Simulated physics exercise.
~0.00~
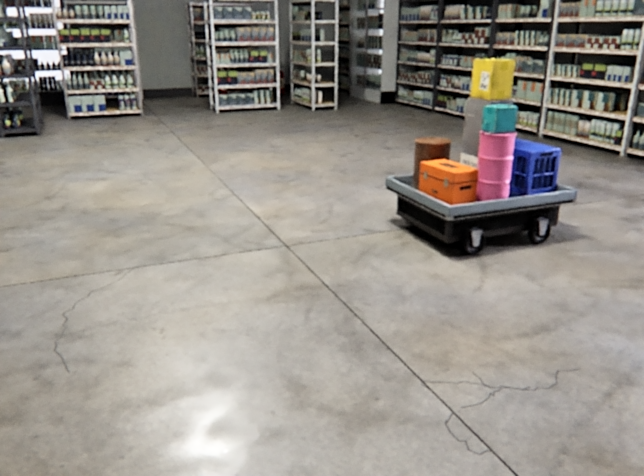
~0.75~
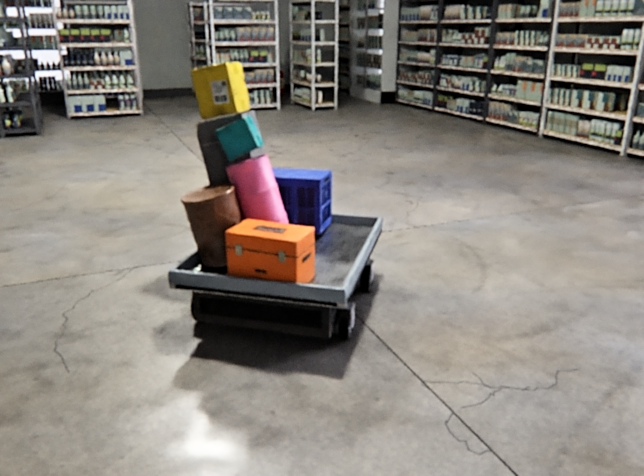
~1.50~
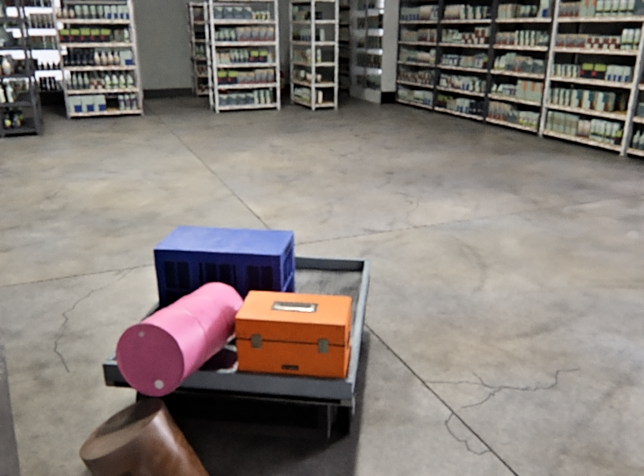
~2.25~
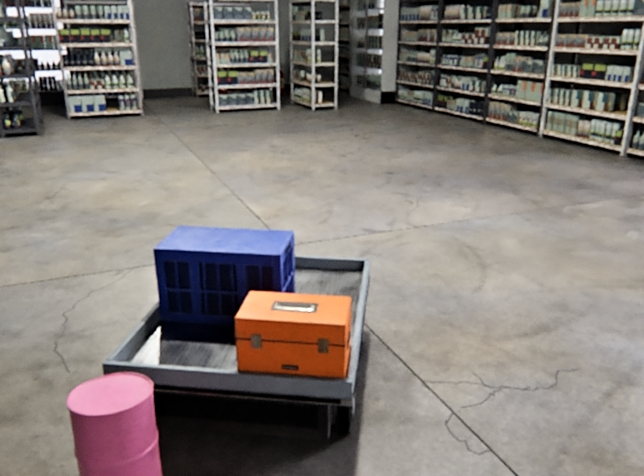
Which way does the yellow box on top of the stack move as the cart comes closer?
The yellow box moves to the left, leaning over as it rides along with the cart.
